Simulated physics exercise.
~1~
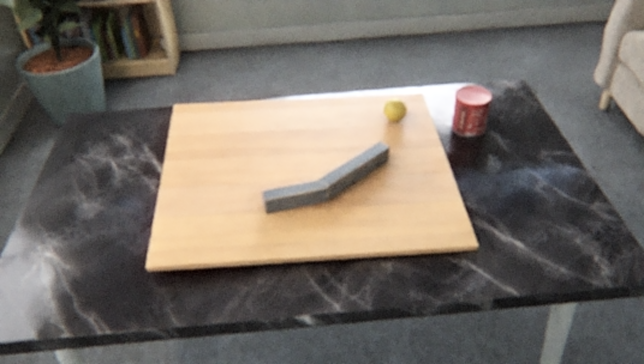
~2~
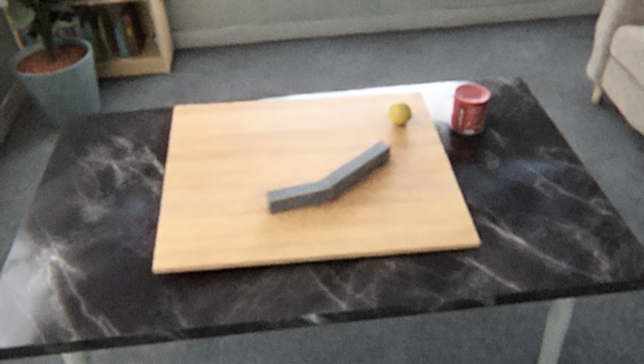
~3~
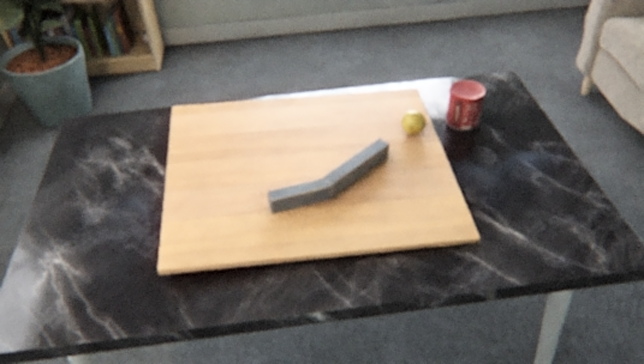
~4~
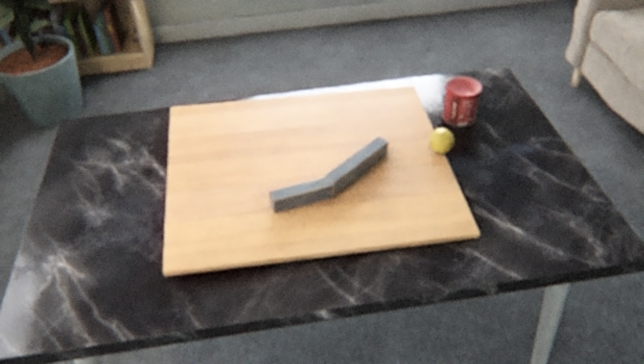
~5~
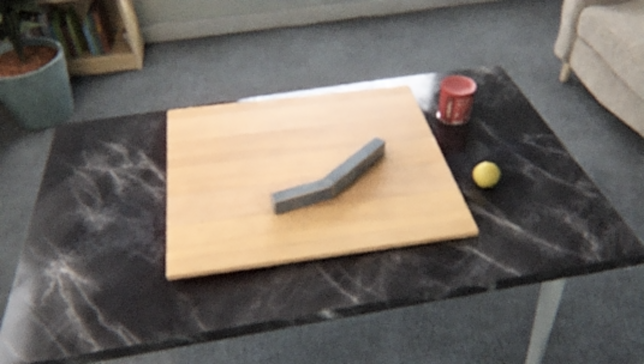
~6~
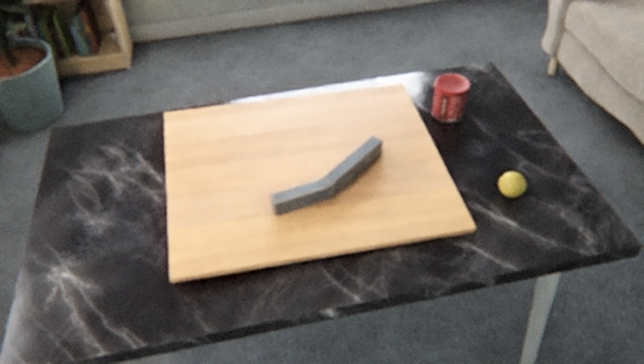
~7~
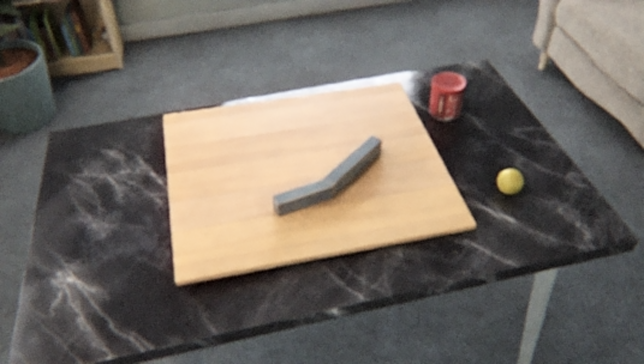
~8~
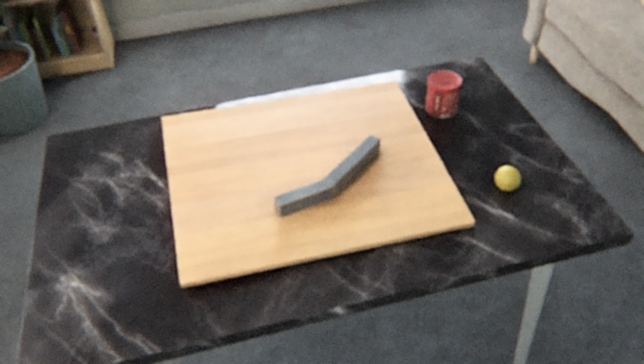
A wooden board lies still as a yellow lemon rolls off its right edge onto the table.
